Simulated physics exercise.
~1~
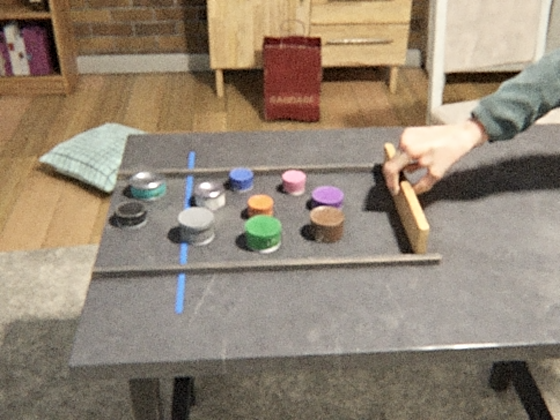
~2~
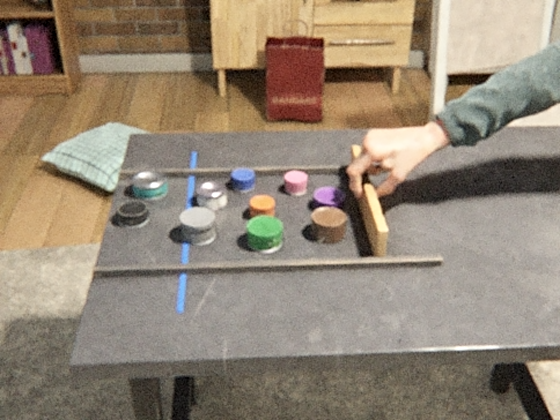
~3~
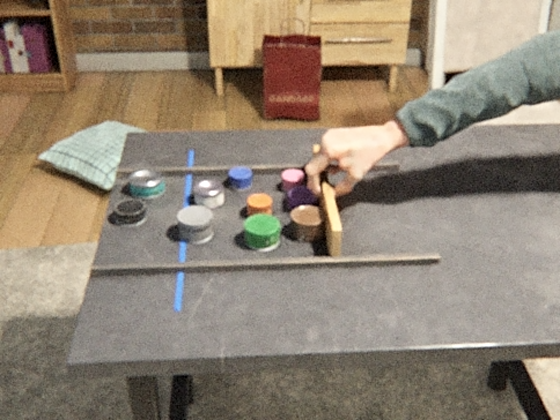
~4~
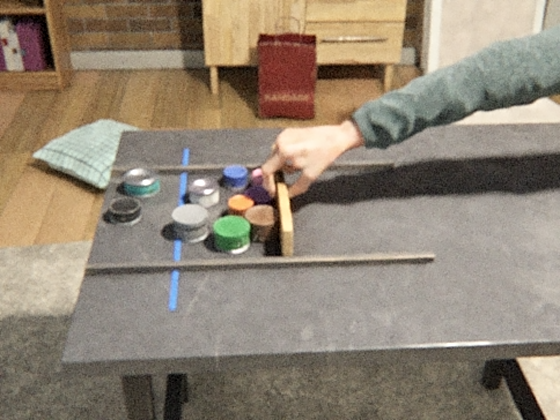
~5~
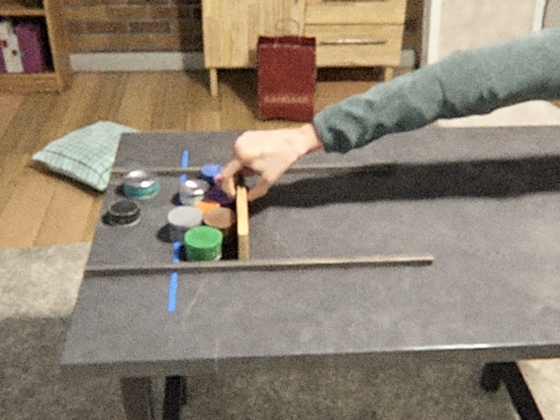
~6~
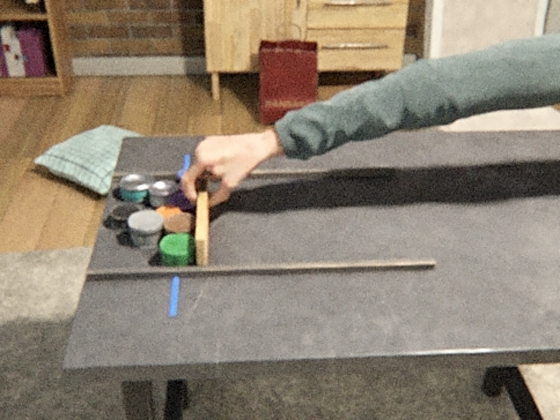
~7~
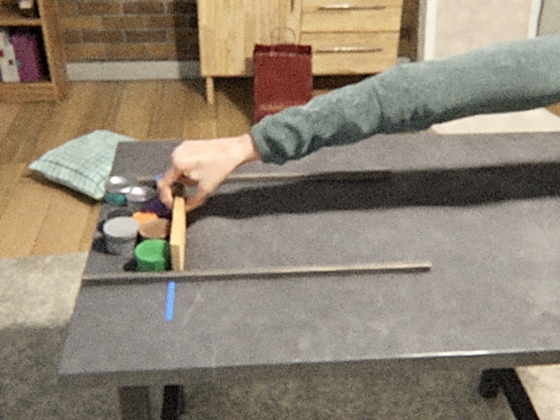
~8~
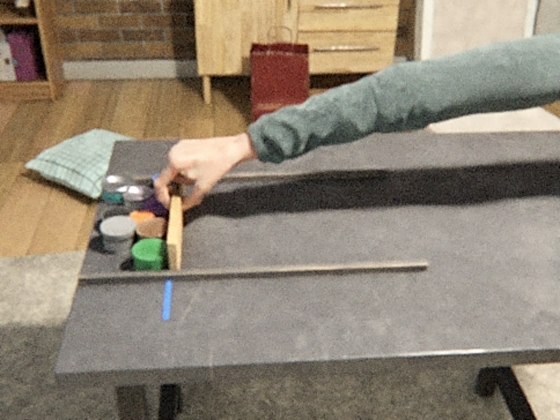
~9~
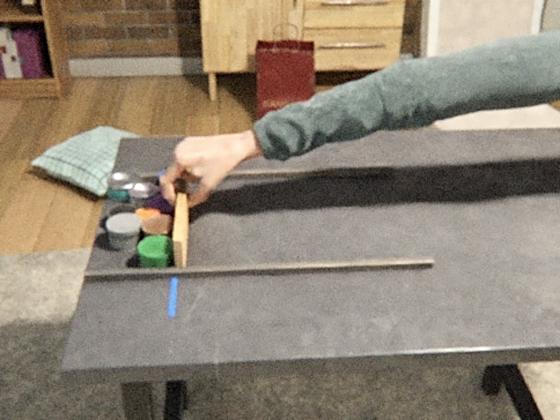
The clip opens on a dark grey table where small, colourful tubs and tins sit between two thin rails, near a strip of blue tape on the left. A hand in a green sleeve holds a wooden board upright to their right and slides it left. The board reaches the brown and purple containers, then gathers the pink, orange and green ones into a tightening cluster. The hand keeps pushing the group across the tape, crowding it against the containers near the left edge. Finally the board stops just past the tape, with the containers packed together and none falling off.
